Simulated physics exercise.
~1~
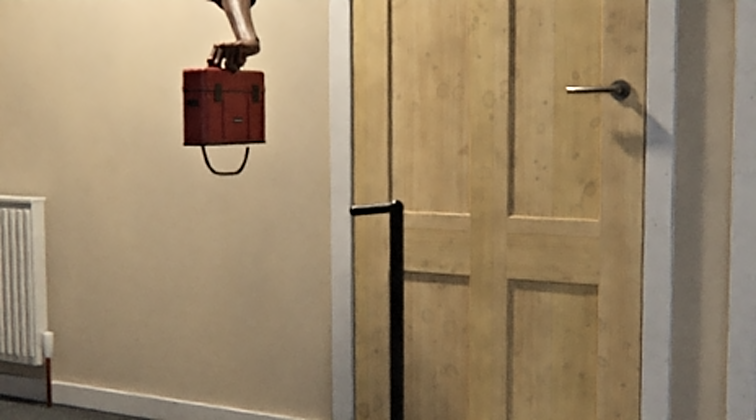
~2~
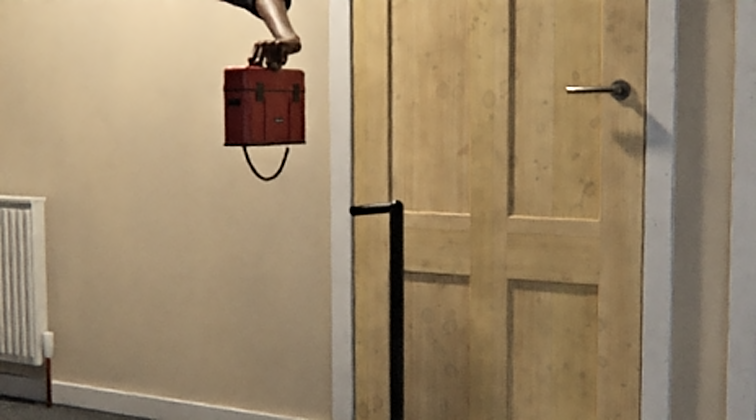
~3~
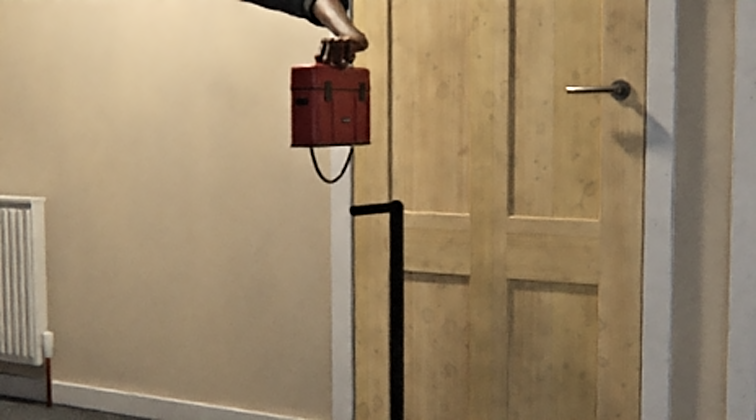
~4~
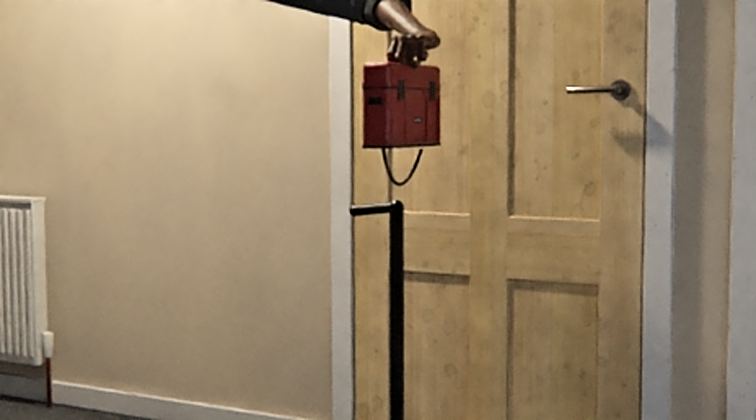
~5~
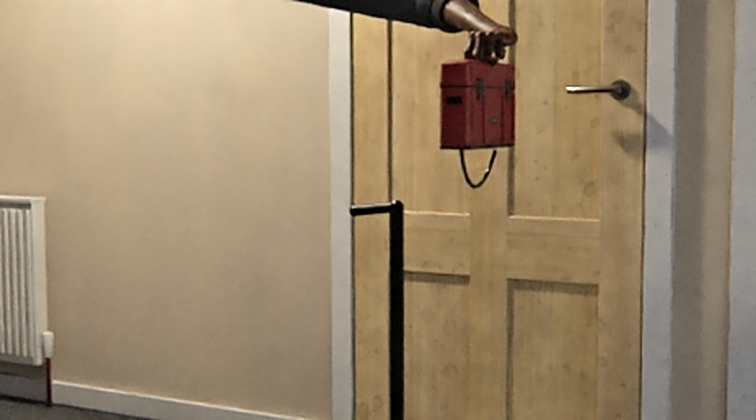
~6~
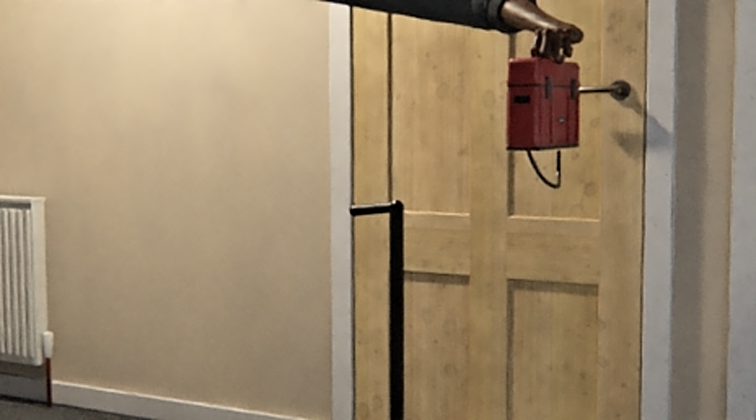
In a room with a wooden door, a hand carries a red case rightward over a black post, its dangling loop passing clear.
